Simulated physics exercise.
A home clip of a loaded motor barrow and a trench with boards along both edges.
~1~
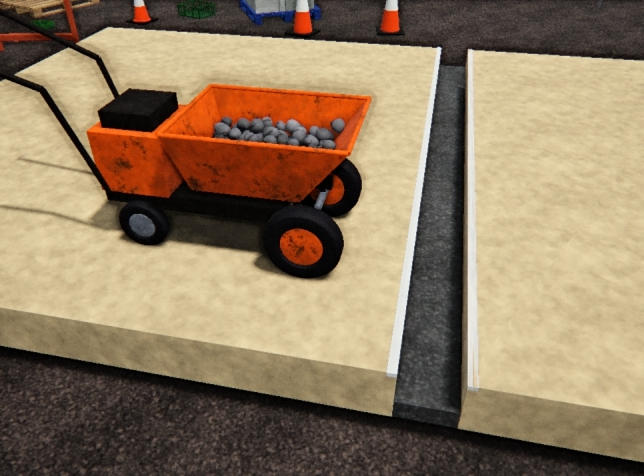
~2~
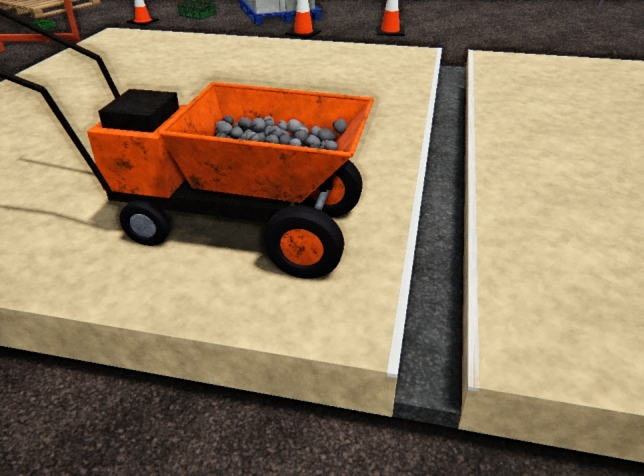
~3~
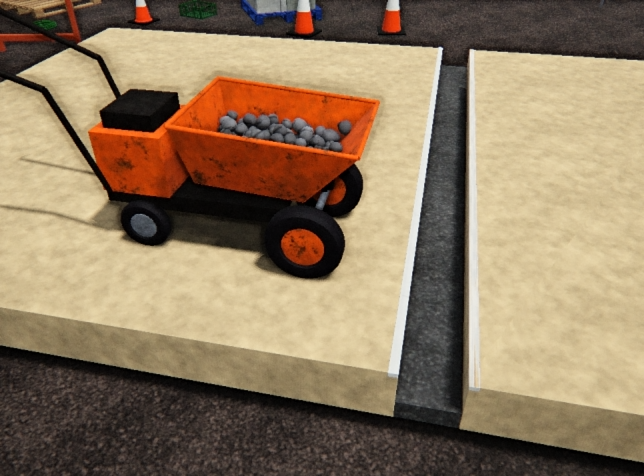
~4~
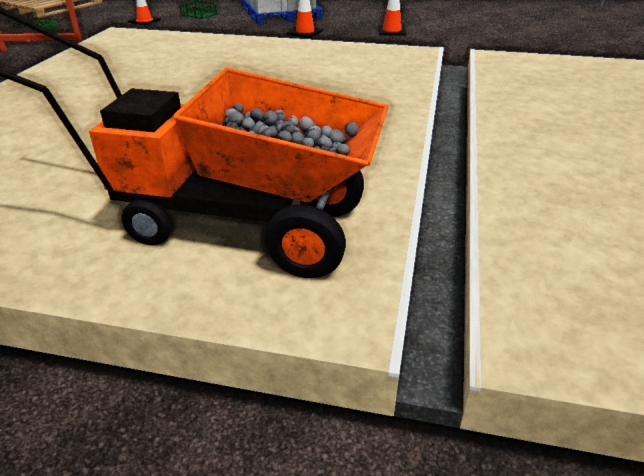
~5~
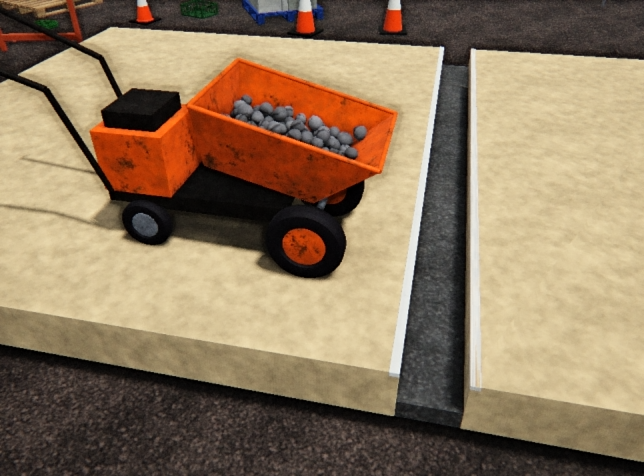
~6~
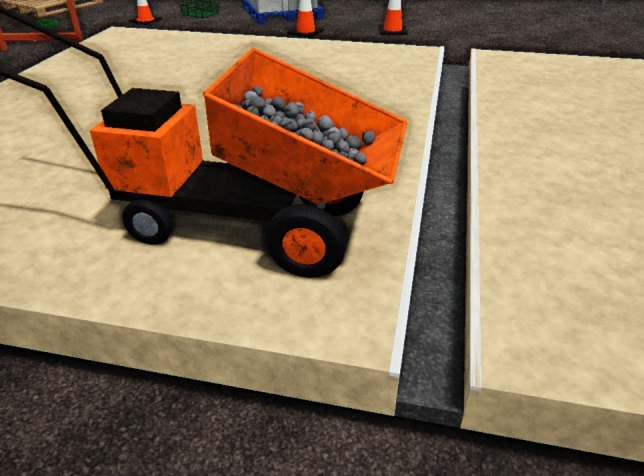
On a pale slab beside a dark trench edged with thin boards, an orange motor barrow stands with a skip of round grey cobbles, level at first. The skip tilts slightly, then more steeply, its back rising and its lip moving right and down, while the wheels stay put and the cobbles remain inside.
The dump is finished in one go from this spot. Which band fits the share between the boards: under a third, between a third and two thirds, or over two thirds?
It catches over two thirds.
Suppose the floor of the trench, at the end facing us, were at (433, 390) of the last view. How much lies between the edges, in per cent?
It comes to 60 per cent or so.
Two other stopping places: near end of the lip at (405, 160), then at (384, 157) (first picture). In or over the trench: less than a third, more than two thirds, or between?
One: Below one third. Two: In the middle band.
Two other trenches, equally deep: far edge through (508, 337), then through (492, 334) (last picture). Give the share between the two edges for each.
First some 100, then 100 per cent.
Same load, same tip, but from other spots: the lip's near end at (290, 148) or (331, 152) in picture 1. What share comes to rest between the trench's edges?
Roughly 50 per cent, and 90 per cent.
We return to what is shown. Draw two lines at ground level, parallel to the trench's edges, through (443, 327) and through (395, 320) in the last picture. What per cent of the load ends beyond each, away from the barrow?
About 50 and 100 per cent.
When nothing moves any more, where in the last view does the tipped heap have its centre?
Near (443, 271).
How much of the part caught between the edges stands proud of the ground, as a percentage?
Roughly 5 in a hundred.
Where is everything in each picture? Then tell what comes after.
In the first frame, lip of the skip at (348, 154), level; top of the load at (272, 133), round cobbles; first edge of the trench at (399, 321); far edge at (473, 332), the trench over half as wide as the skip, and about half as deep as wide.
In the second frame, lip of the skip at (351, 155), tipped barely; top of the load at (275, 133).
In the third frame, lip of the skip at (358, 158), tipped barely; top of the load at (257, 137).
In the fourth frame, lip of the skip at (368, 164), tipped a little; top of the load at (256, 133).
In the fifth frame, lip of the skip at (379, 172), tipped clearly; top of the load at (264, 127).
In the sixth frame, lip of the skip at (391, 182), tipped clearly; top of the load at (252, 115); first edge of the trench at (402, 320); far edge at (476, 332).
Soon, skip tipped steeply; all in the skip.
A while on, skip tipped right over; most in the skip; about a quarter in or heaped over the trench.
Towards the end, skip tipped right over; a small part in the skip; most in or heaped over the trench; a small part beyond it.
Finally, skip tipped right over; a stray few in the skip; most in or heaped over the trench; a small part beyond it.
